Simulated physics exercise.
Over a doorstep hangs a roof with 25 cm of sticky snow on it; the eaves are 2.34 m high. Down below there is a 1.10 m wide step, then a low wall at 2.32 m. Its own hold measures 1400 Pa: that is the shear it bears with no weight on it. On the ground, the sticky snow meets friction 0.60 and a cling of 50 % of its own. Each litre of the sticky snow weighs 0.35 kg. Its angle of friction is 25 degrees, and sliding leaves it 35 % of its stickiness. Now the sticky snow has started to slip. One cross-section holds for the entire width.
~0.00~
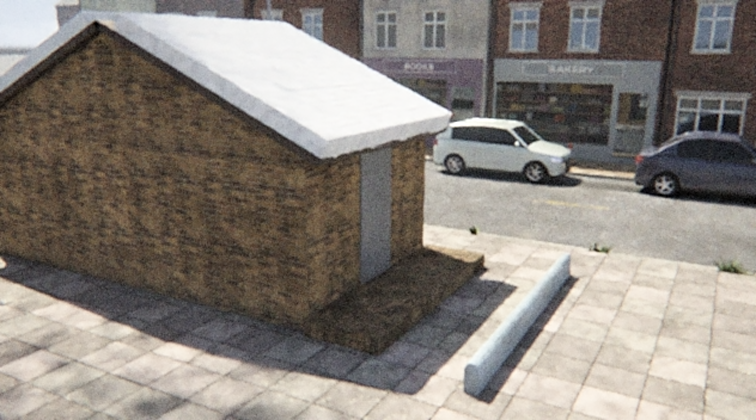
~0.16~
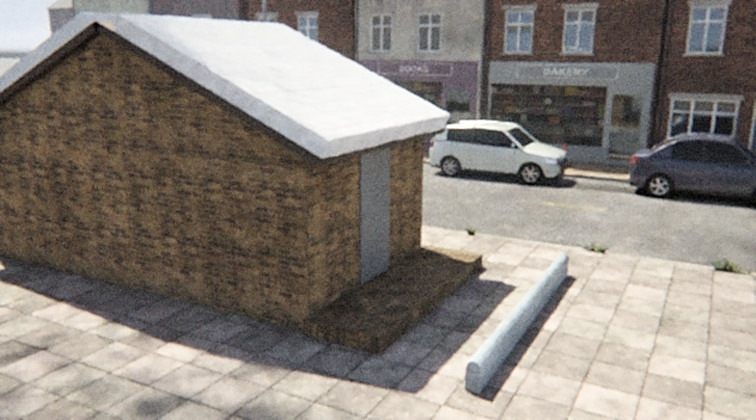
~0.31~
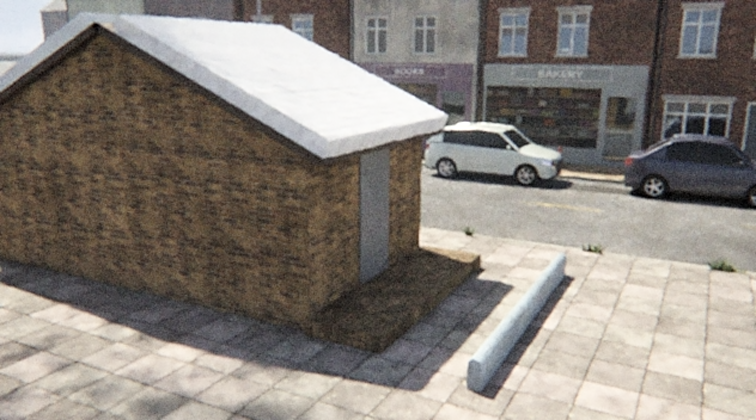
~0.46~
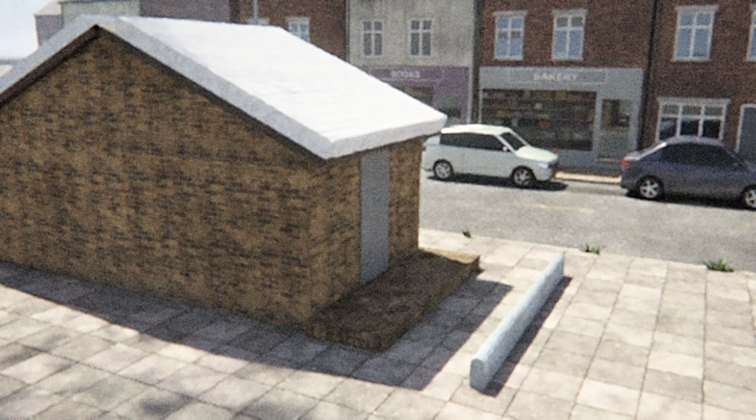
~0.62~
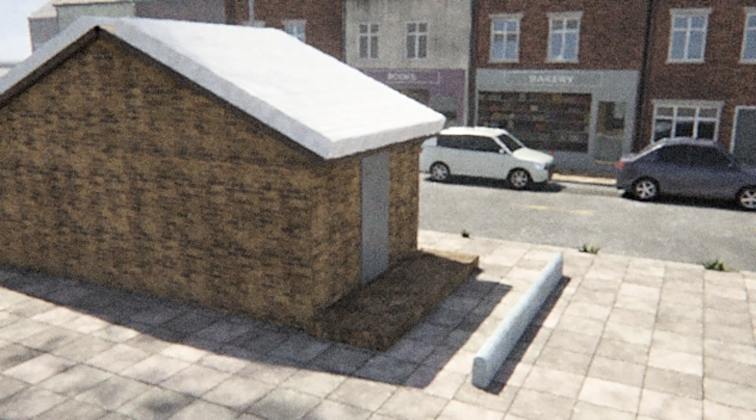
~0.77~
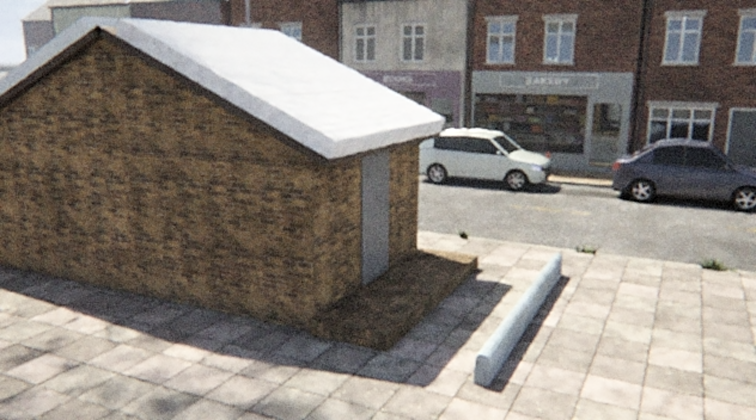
A small brown brick building with a snow-covered roof stood on a paved square, its snow barely shifting, while the shopfronts and parked cars across the street slid slightly left in the view.
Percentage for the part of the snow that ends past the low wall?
Near 0 %.
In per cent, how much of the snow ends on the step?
Something like 0 percent.
By 1.17 s, all is still on the roof and 0 % is past the low wall.
By 1.65 s, all is still on the roof and 0 % is past the low wall.
By 2.12 s, all is still on the roof and 0 % is past the low wall.
By 2.60 s, all is still on the roof and 0 % is past the low wall.
By 2.70 s, at the end, all is still on the roof and 0 % is past the low wall.
